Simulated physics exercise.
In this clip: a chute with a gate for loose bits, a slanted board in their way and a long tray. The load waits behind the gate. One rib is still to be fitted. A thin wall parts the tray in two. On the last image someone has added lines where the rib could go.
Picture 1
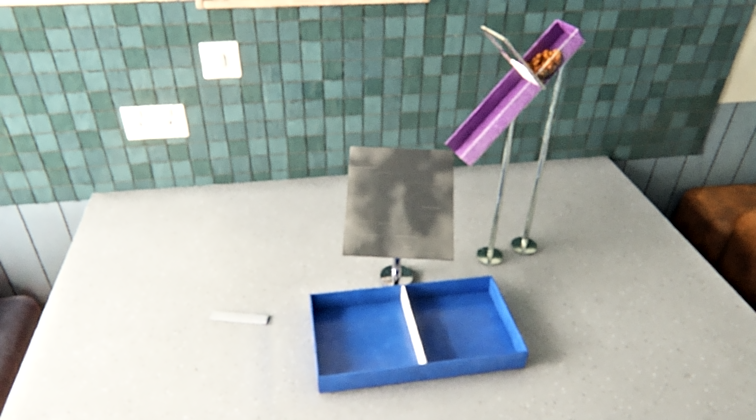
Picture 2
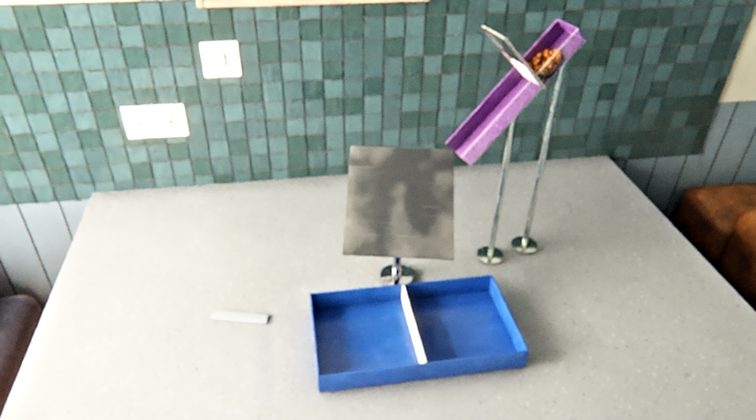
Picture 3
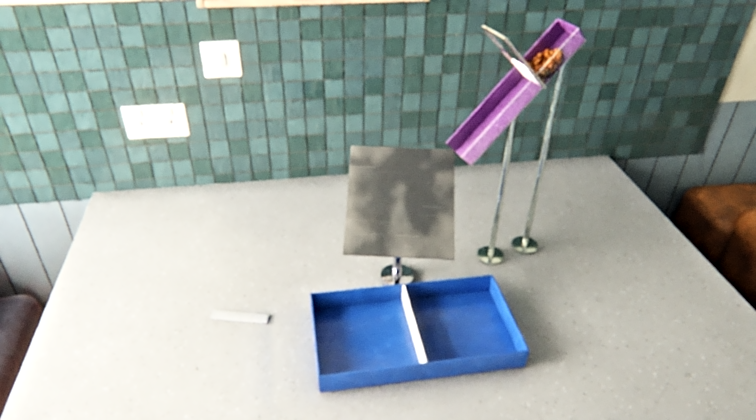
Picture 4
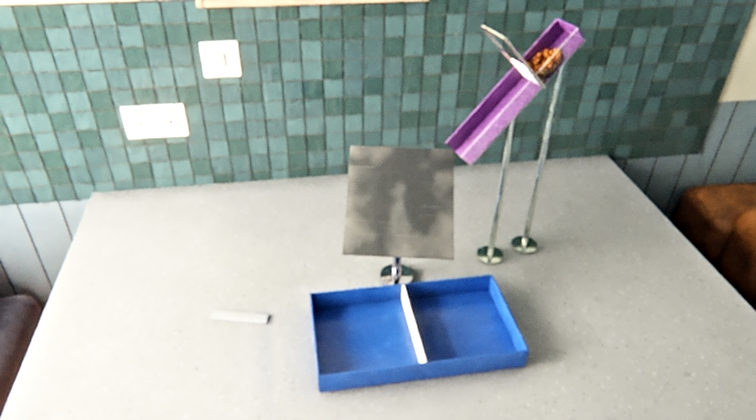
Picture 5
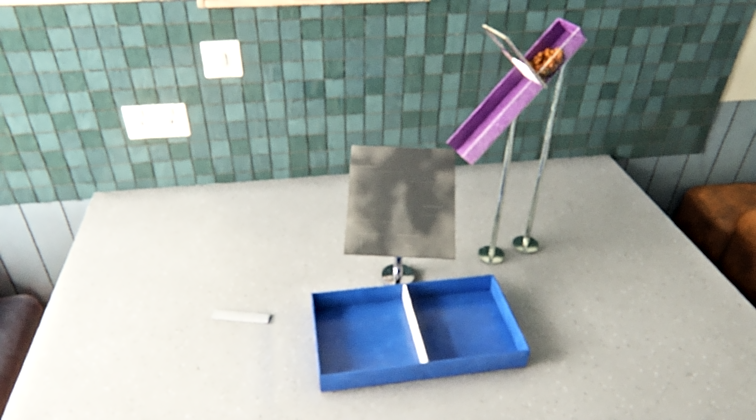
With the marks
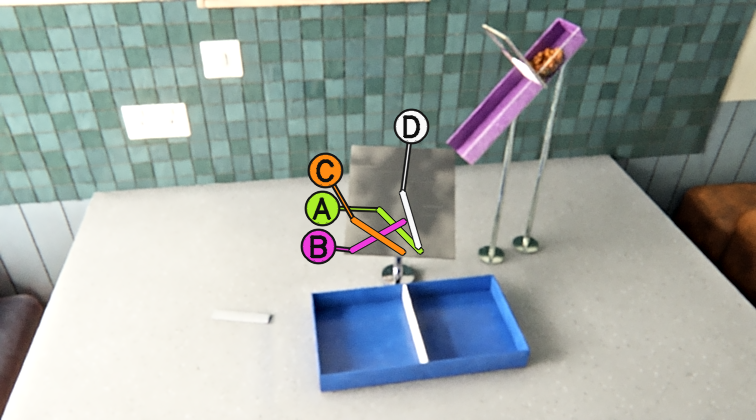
At the start, small brown bits sit behind a gate near the top of a sloping purple chute, above a dark slanted board and a blue tray parted by a thin white wall. Through to the end, the bits stay bunched there, the gate stays shut, and nothing visibly moves.
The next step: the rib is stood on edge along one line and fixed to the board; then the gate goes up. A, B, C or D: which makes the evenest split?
Best: C.
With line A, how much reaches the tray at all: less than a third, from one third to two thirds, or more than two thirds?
More than two thirds.
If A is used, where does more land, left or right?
Right.
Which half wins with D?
The right half.
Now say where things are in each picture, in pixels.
In the first frame, load behind the gate (538, 69), cereal balls; lip of the chute (463, 159), sloping fairly steeply.
In the second frame, middle of the board (400, 200), tilted fairly steeply; middle of its low edge (398, 257); of its high edge (402, 148).
In the third frame, front corners of the tray (319, 376) and (529, 351); front end of its middle wall (427, 363); gate still shut (522, 67).
In the fourth frame, middle of the load (538, 68); lip (463, 158).
In the fifth frame, middle of the load (539, 68); lip (464, 158).
On the marked copy, line A from (379, 209) to (420, 251); line B from (403, 221) to (352, 250); line C from (353, 219) to (402, 252); line D from (402, 192) to (418, 246).
For line A, of what is caught, just a few in the left half, almost all in the right.
For line B, of what is caught, the larger part in the left half, about a tenth in the right.
For line C, of what is caught, roughly half in the left half, roughly half in the right.
For line D, of what is caught, not one piece in the left half, every piece in the right.
